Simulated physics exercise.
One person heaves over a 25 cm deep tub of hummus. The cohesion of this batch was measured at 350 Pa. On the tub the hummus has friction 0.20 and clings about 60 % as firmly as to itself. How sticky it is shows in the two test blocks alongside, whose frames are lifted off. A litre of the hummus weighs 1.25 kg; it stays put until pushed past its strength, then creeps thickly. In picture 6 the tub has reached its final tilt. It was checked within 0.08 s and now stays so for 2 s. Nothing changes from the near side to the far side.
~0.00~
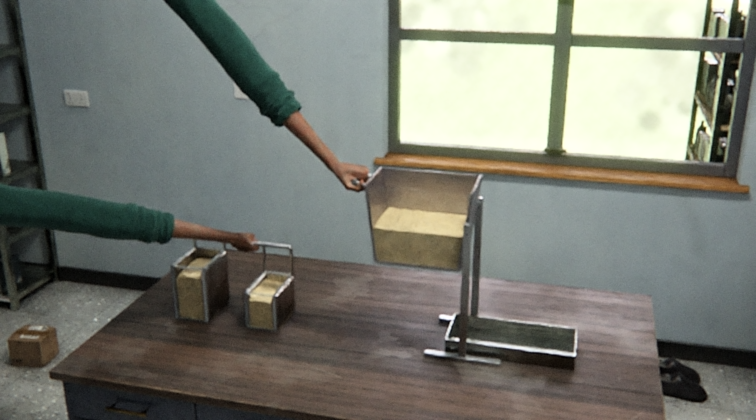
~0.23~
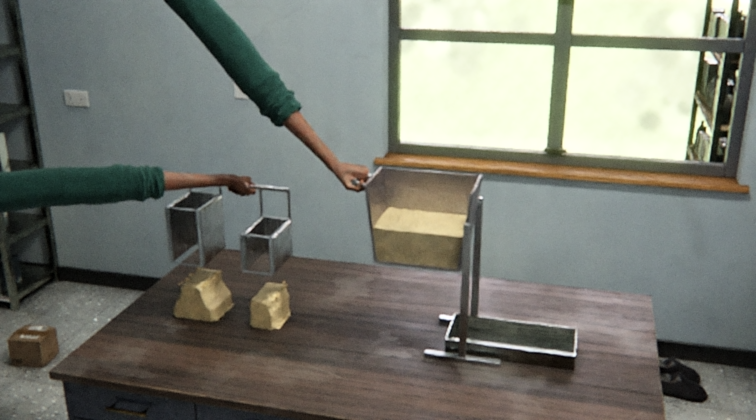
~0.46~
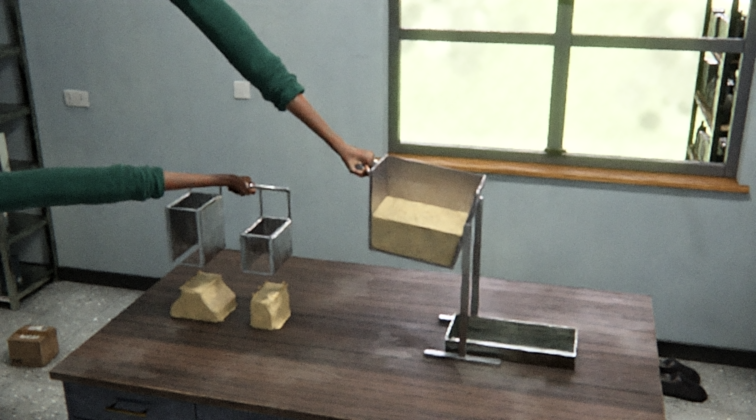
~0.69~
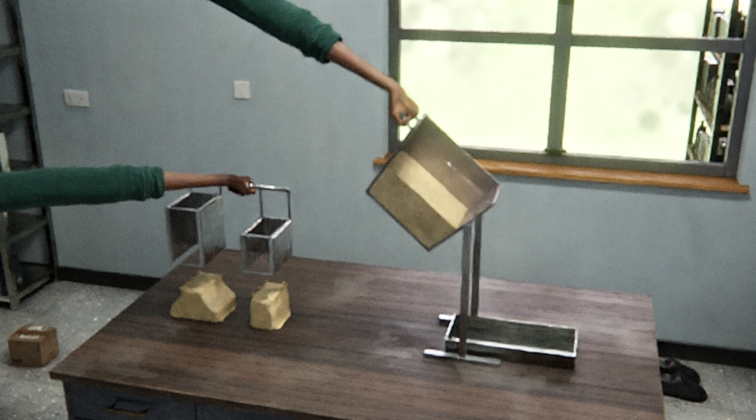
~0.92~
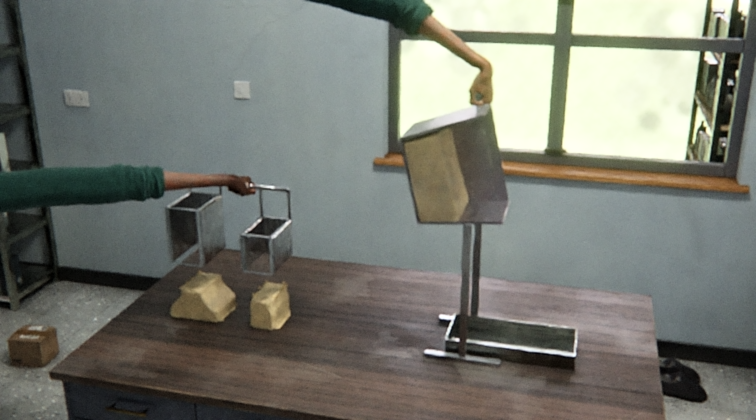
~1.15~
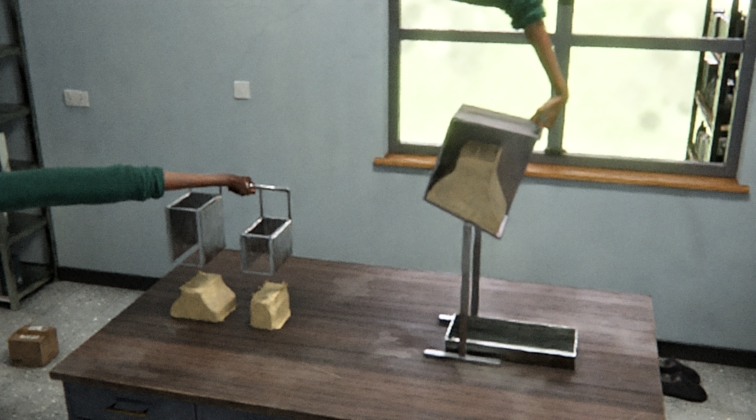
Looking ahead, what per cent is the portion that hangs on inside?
It comes to some 0 %.
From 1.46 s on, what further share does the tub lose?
Near 18 %.
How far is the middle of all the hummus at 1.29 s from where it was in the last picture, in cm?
Roughly 13 cm.
After 1.29 s, the tub is at 107 degrees and holds 62 %.
After 1.46 s, the tub is at 107 degrees and holds 18 %.
After 1.63 s, the tub is at 107 degrees and holds 0 %.
After 1.80 s, the tub is at 107 degrees and holds 0 %.
After 3.15 s, at the end, the tub is at 107 degrees and holds 0 %.
